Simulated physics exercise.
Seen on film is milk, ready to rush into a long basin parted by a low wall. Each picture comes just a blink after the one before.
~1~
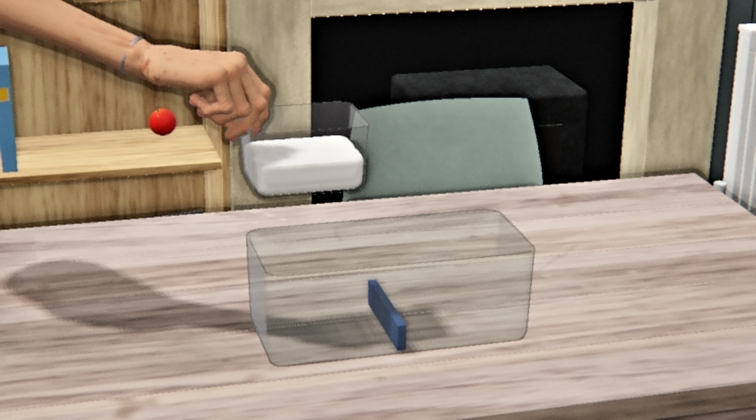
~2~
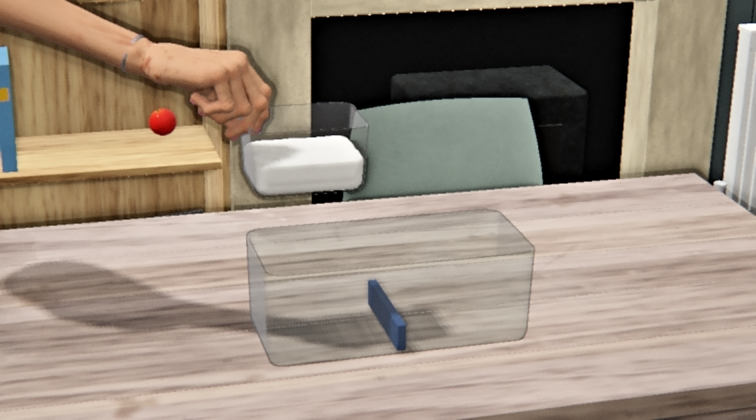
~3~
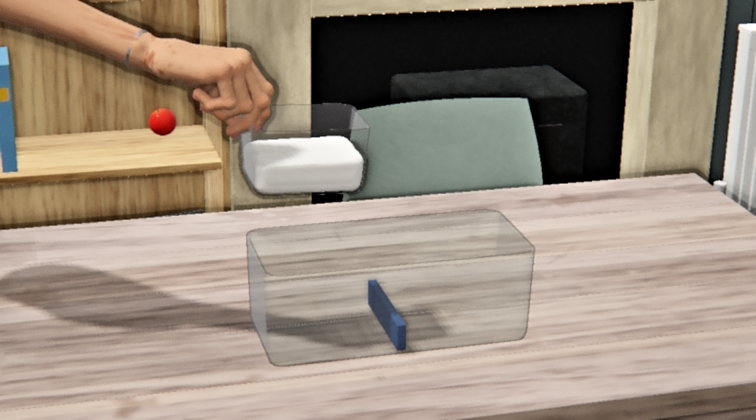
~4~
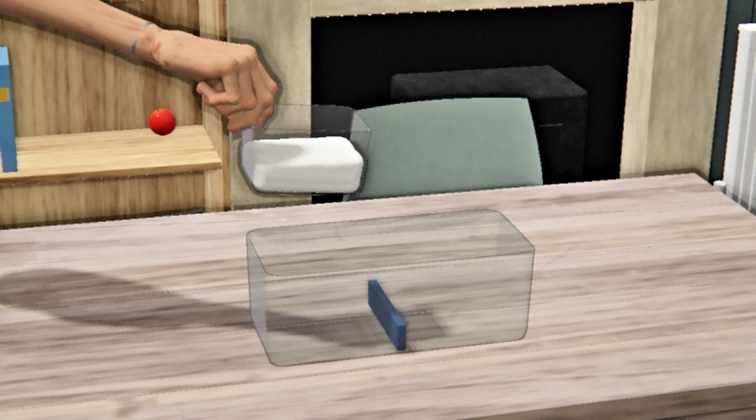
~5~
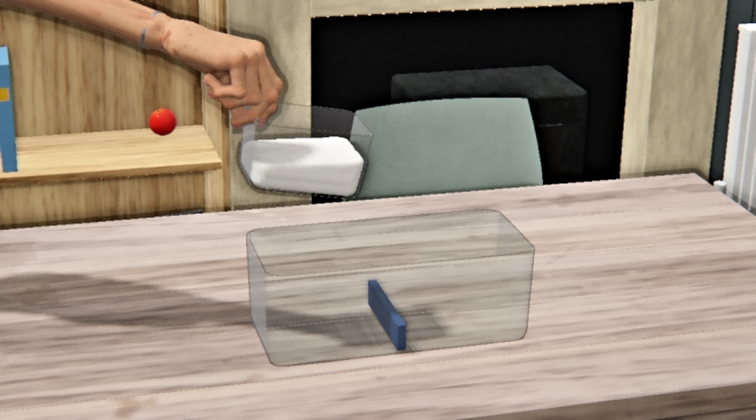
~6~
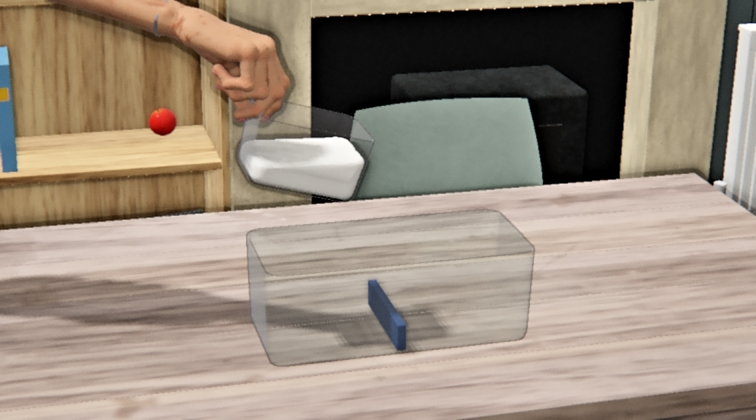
On a wooden table in a room with a pale green chair and a dark fireplace, a clear basin with a low blue wall inside sits still. Above and behind it, a hand beside a small clear container of milk shifts slightly rightward, and the container gradually tilts, its right side dipping slightly.
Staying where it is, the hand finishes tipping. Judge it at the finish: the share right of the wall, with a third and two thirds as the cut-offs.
At the finish, the right of the wall has a third to two thirds.
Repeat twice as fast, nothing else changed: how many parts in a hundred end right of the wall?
Result: Roughly 50 %.
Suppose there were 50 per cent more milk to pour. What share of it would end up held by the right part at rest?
Estimate: Around 70 per cent.
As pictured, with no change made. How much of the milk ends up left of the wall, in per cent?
Roughly 40 %.
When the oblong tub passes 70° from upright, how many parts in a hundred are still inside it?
About 65 %.
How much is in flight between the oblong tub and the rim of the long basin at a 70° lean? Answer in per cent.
Roughly 30 percent.
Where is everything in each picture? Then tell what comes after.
In the first frame, it leans 0°; its right rim is at (360, 115); the milk meets the walls at (248, 154) and (355, 146); the long basin's rim runs from (256, 254) to (517, 231); the wall's top is at (387, 303).
In the second frame, it leans 1°; its right rim is at (360, 116); the milk meets the walls at (249, 154) and (355, 146).
In the third frame, it leans 3°; its right rim is at (361, 118); the milk meets the walls at (248, 153) and (355, 146).
In the fourth frame, it leans 6°; its right rim is at (363, 121); the milk meets the walls at (248, 153) and (355, 147).
In the fifth frame, it leans 11°; its right rim is at (364, 126); the milk meets the walls at (248, 153) and (355, 147).
In the sixth frame, it leans 16°; its right rim is at (366, 132); the milk meets the walls at (246, 152) and (356, 148).
A moment on, the oblong tub is tipped part way and 65 per cent is still to pour, 1 is left of the wall and 5 right of it.
Next, the oblong tub is tipped right over and 17 per cent is still to pour, 16 is left of the wall and 55 right of it.
Then the oblong tub is tipped right over and 0 per cent is still to pour, 41 is left of the wall and 57 right of it.
Later the oblong tub is tipped right over and 0 per cent is still to pour, 42 is left of the wall and 57 right of it.
Finally, 42 per cent lies left of the wall, 57 right of it and 1 outside.
